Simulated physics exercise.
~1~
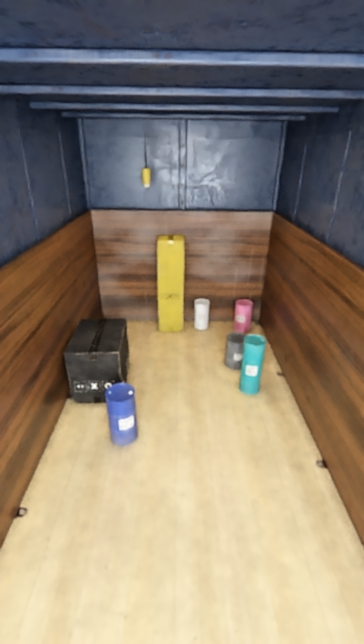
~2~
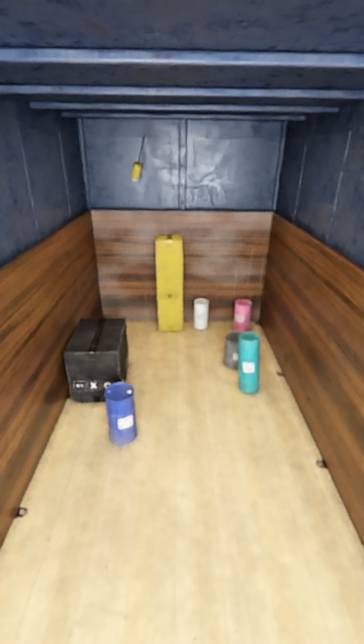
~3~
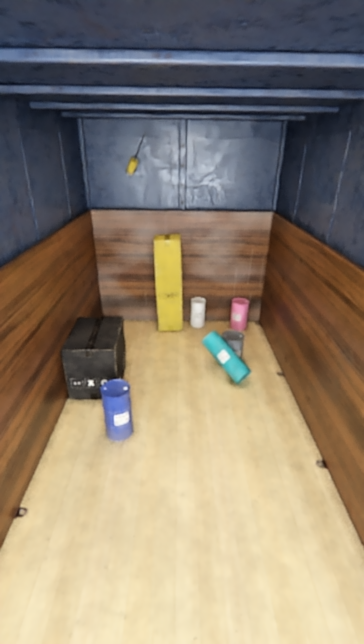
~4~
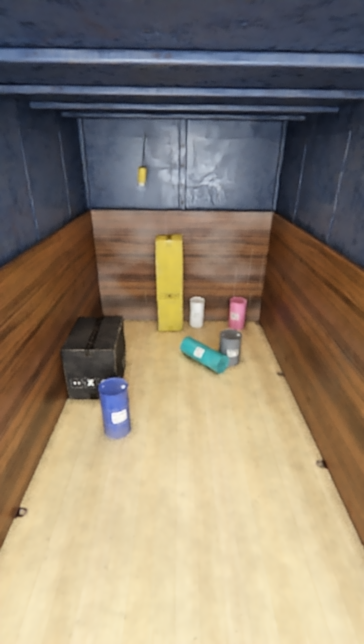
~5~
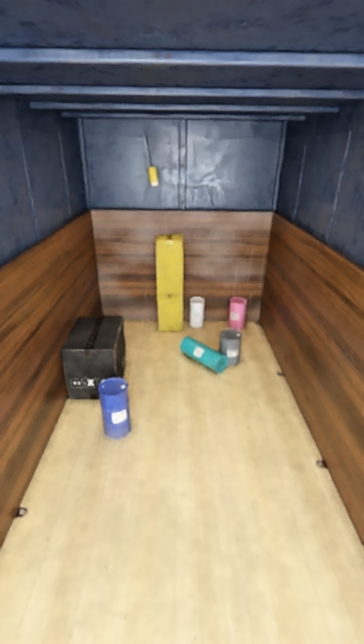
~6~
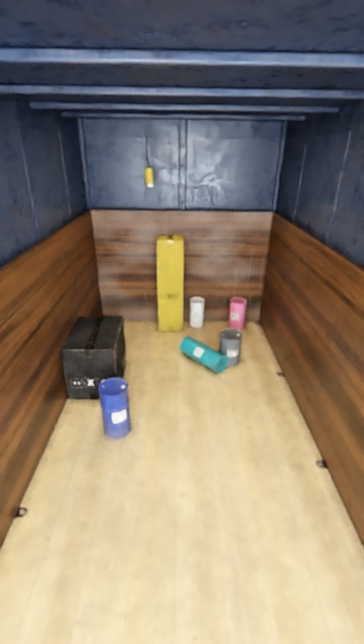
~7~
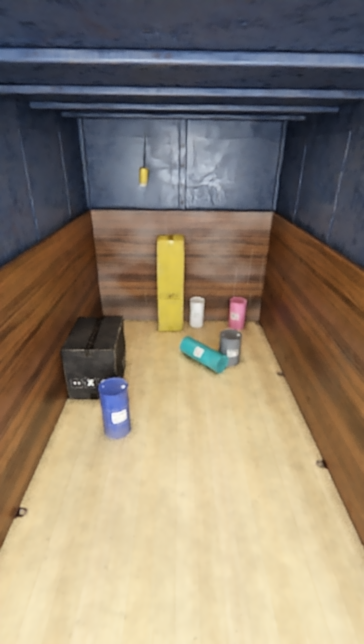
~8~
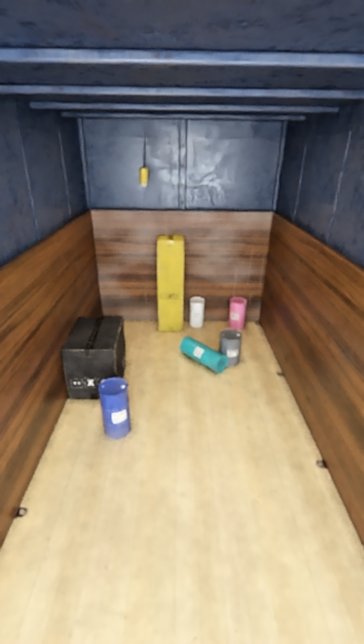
The turquoise canister tips over to the left and stays lying beside the grey canister.
